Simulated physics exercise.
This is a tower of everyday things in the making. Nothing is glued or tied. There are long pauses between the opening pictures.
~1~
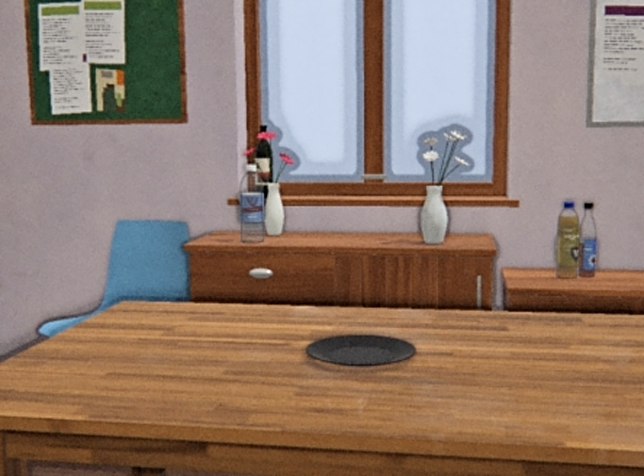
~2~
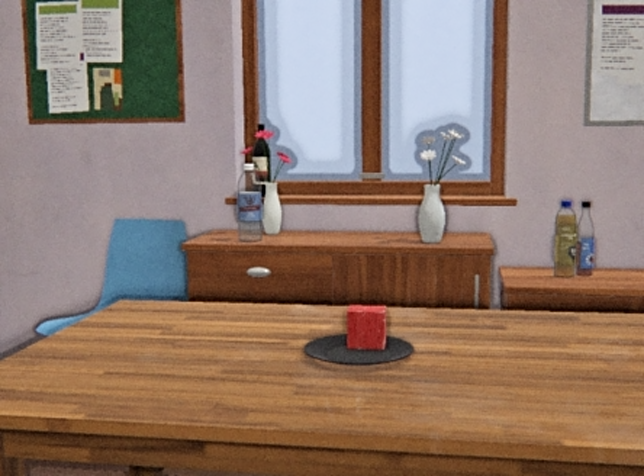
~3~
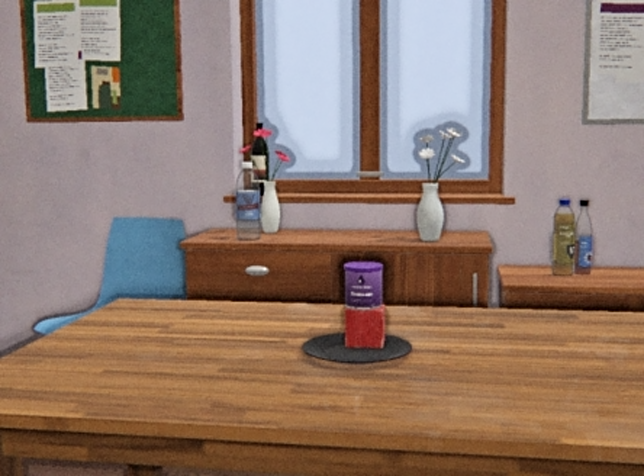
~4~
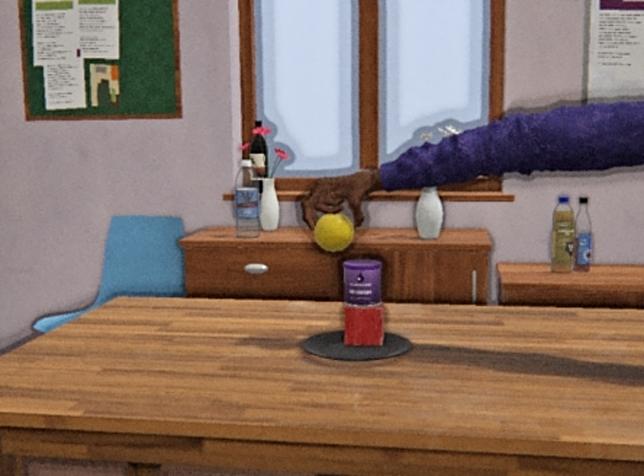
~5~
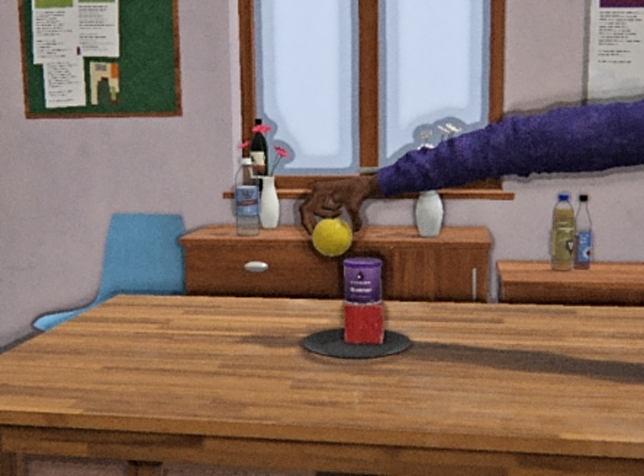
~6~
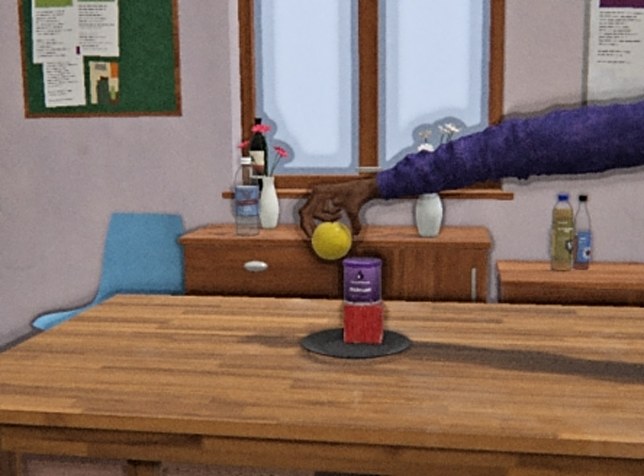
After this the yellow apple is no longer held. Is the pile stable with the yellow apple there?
In the end the pile gives way.
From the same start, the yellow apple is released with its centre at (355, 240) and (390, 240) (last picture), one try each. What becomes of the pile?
First try: It stays up; second try: It gives way.
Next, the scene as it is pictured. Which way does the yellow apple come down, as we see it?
To the left.
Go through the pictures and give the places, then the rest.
In the first picture, the last thing is not in view yet; black plate (361, 353).
In the second picture, the last thing is not in view yet.
In the third picture, the last thing is not in view yet; red block (365, 325).
In the fourth picture, on its way; yellow apple (334, 232); black plate (356, 348).
In the fifth picture, on its way; yellow apple (332, 236); purple tin (363, 281).
In the sixth picture, set down, still held; yellow apple (332, 240); red block (364, 321).
Then, 0.30 s after the last picture, yellow apple now fallen.
Then, 0.40 s after the last picture, things are still on the move.
Then, 0.50 s after the last picture, as before.
Then, 1.70 s after the last picture, nothing new.
At rest, fallen, yellow apple; the other 3 in place. Seen from the same camera at the end, yellow apple near (280, 326). The pile loses its balance.
